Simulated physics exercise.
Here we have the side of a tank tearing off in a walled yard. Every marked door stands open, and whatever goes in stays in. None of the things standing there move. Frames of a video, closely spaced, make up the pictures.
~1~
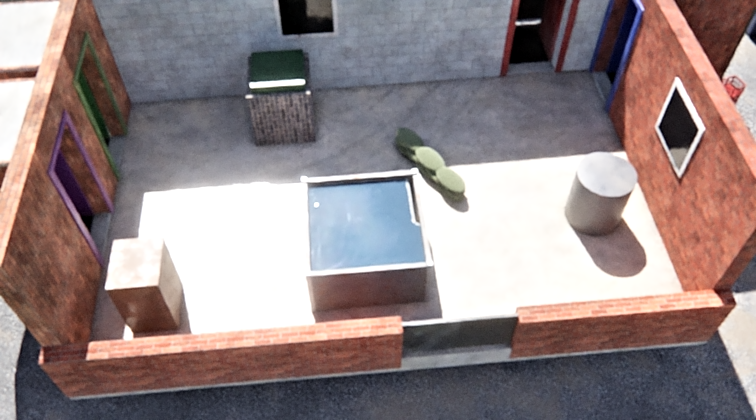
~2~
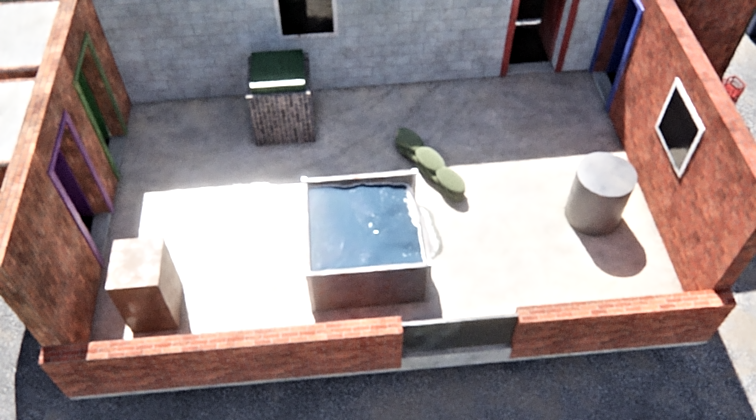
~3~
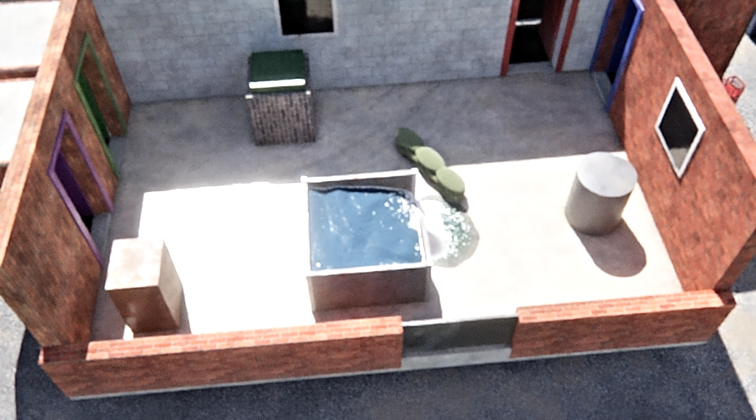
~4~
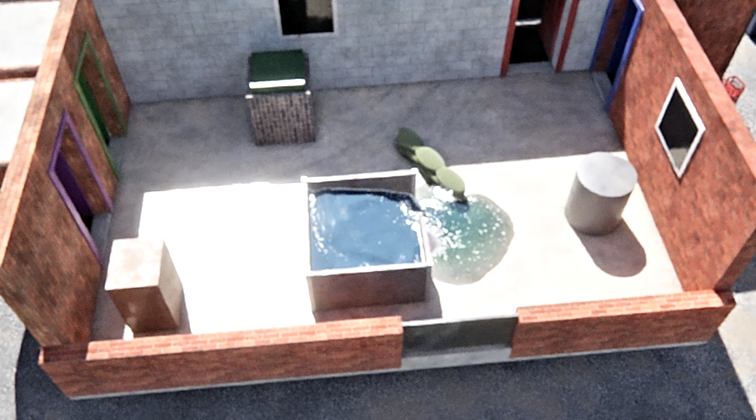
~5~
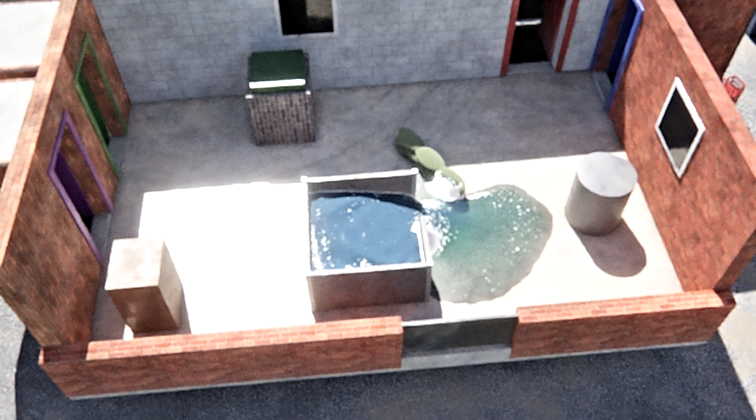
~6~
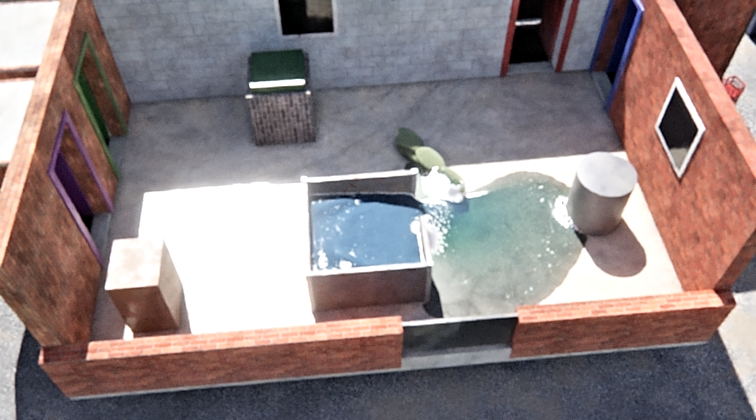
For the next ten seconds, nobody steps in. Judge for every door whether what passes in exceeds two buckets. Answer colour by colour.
In order: The red door lets the inflow pass two buckets, the purple door keeps the inflow to two buckets or less, the green door keeps the inflow to two buckets or less, the blue door lets the inflow pass two buckets.
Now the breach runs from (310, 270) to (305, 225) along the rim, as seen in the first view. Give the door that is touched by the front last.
The one in blue.
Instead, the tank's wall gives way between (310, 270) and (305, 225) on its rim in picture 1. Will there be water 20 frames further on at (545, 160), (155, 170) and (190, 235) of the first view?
Unwetted, submerged, submerged.
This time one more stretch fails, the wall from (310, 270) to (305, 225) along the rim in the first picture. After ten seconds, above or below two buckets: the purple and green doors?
Purple overflows; green overflows.
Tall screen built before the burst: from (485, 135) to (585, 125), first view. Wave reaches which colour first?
The blue-painted one.
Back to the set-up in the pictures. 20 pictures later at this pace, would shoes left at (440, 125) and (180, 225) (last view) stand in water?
Result, in the order given: Not wetted / not wetted.
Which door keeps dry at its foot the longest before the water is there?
I'd go with the door marked purple.
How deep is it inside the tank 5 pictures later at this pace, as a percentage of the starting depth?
Roughly 60 per cent.
A moment on, water covers 30 % of the floor; the red door not reached, the purple door not reached, the green door not reached, the blue door not reached.
Next, water covers 40 % of the floor; the red door not reached, the purple door not reached, the green door not reached, the blue door wet at the sill, nothing in.
Then, water covers 45 % of the floor; the red door under two buckets in, the purple door not reached, the green door not reached, the blue door under two buckets in.
Later, water covers 65 % of the floor; the red door far over two buckets in, the purple door not reached, the green door wet at the sill, nothing in, the blue door over two buckets in.
In the end, water covers 90 % of the floor; the red door far over two buckets in, the purple door wet at the sill, nothing in, the green door wet at the sill, nothing in, the blue door far over two buckets in.
